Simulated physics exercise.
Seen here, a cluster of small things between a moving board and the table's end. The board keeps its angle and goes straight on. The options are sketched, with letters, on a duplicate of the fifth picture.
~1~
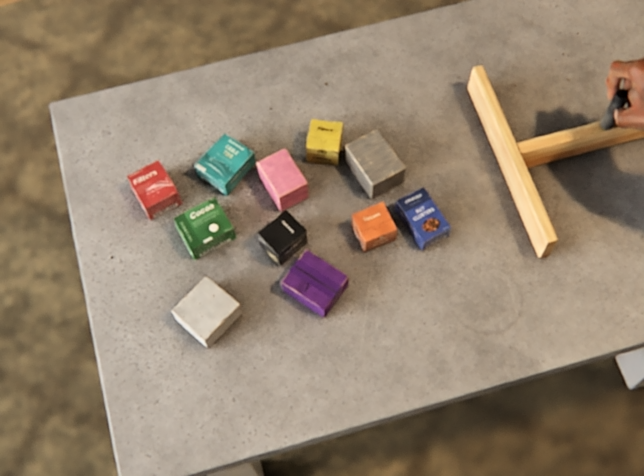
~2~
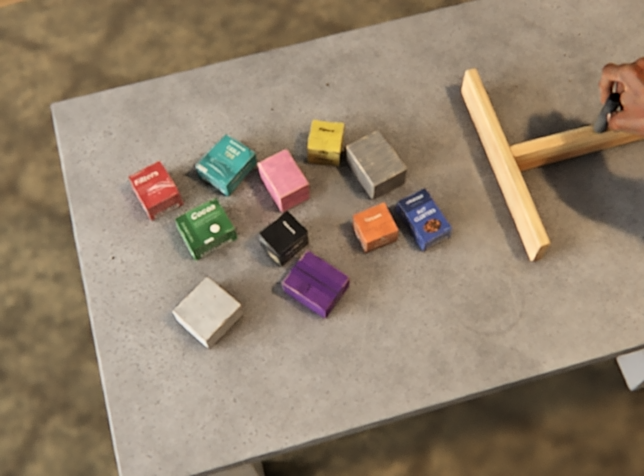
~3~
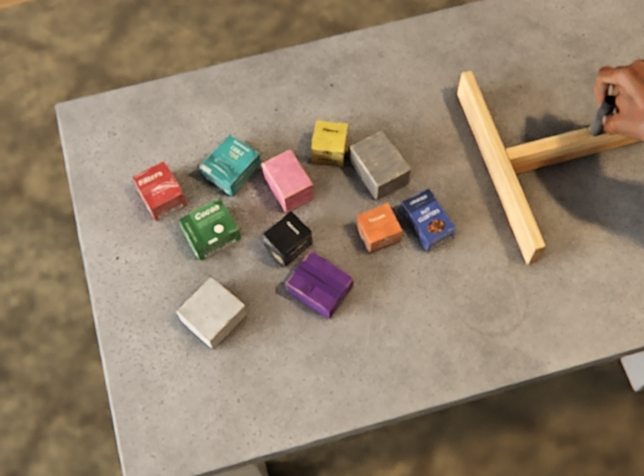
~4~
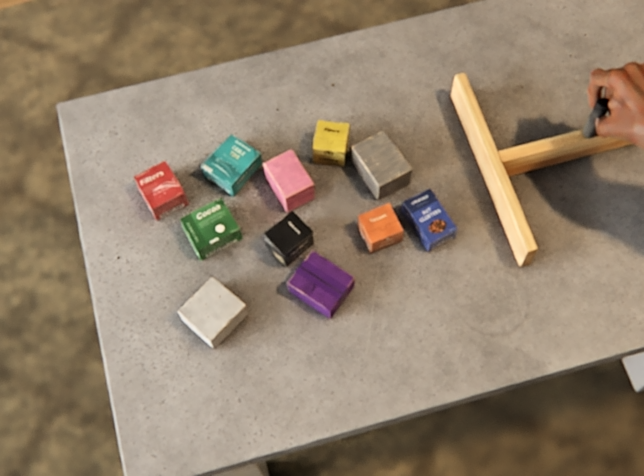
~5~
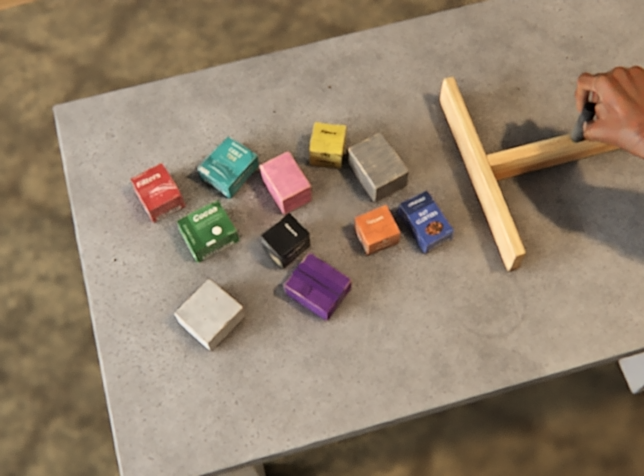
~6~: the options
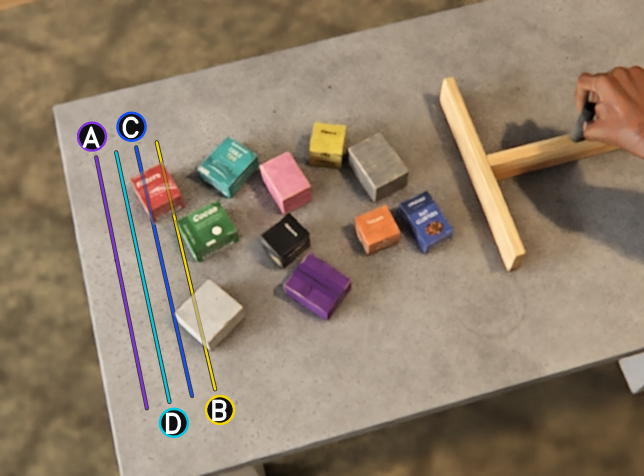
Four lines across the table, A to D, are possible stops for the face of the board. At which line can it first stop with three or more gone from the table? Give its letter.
At C, and not before.
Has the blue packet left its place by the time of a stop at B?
Yes.
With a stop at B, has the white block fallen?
No.
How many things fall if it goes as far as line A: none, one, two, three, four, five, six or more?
By then, six or more.
On the marked copy, A at (120, 275); B at (184, 258); C at (162, 264); D at (141, 269).
With C. Early on, board (369, 192); yellow box (313, 141); blue packet (357, 239).
Further on, board (254, 222); red box (134, 197); green packet (149, 234).
At the end, board (160, 246); red box over the edge; green packet over the edge; four fallen.
As for the rest, A drops seven, but is farther than needed; B drops only one; D drops six, but is farther than needed.
